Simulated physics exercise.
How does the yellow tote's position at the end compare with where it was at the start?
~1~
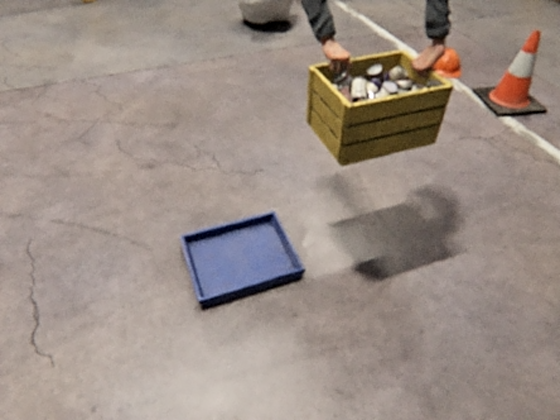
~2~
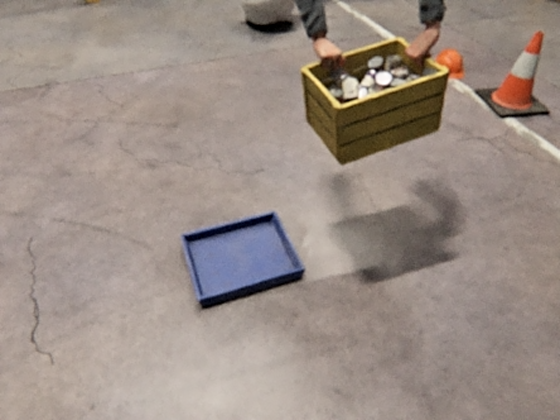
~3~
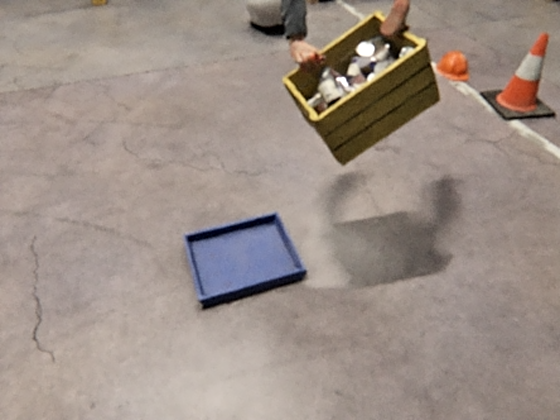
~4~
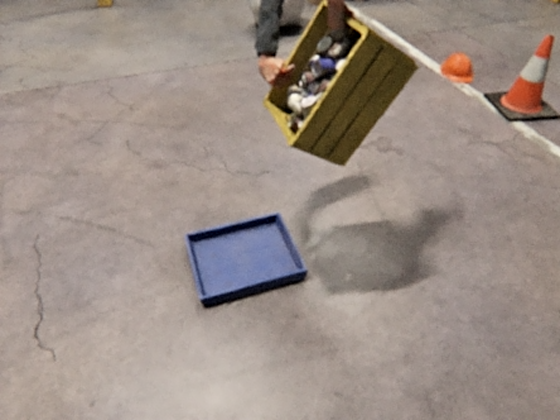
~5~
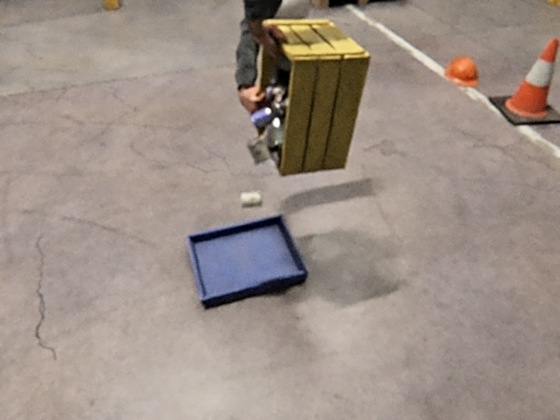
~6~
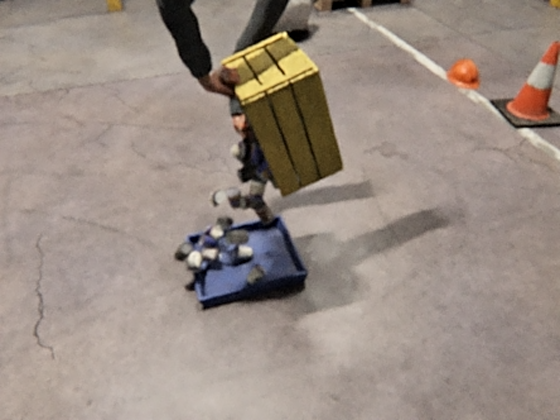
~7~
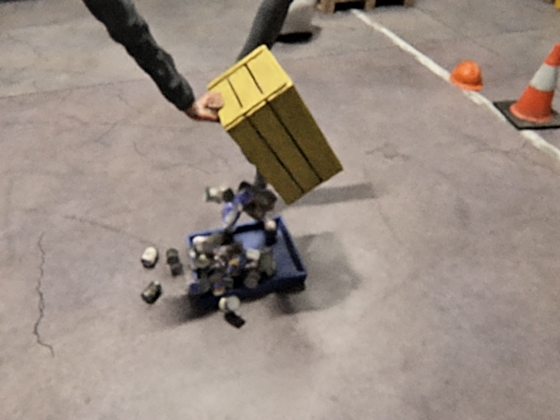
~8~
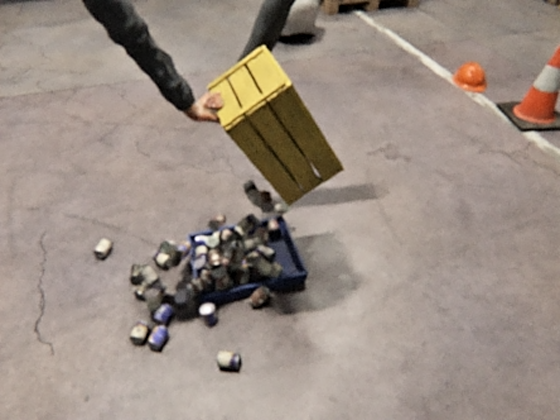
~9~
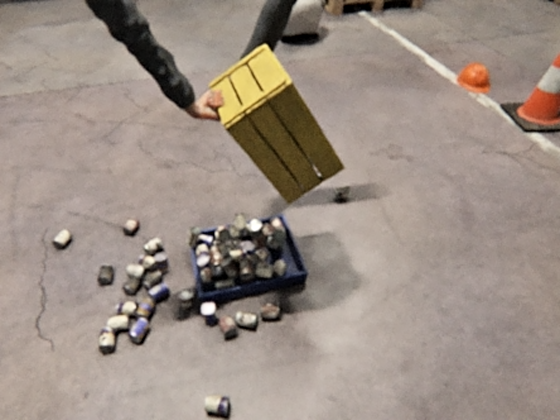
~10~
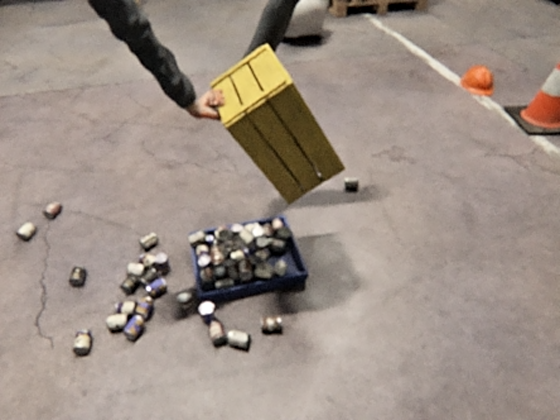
It started up to the right of the blue tray, and by the end it was clearly farther left and slightly lower, held tipped over just above and a little to the right of the tray.
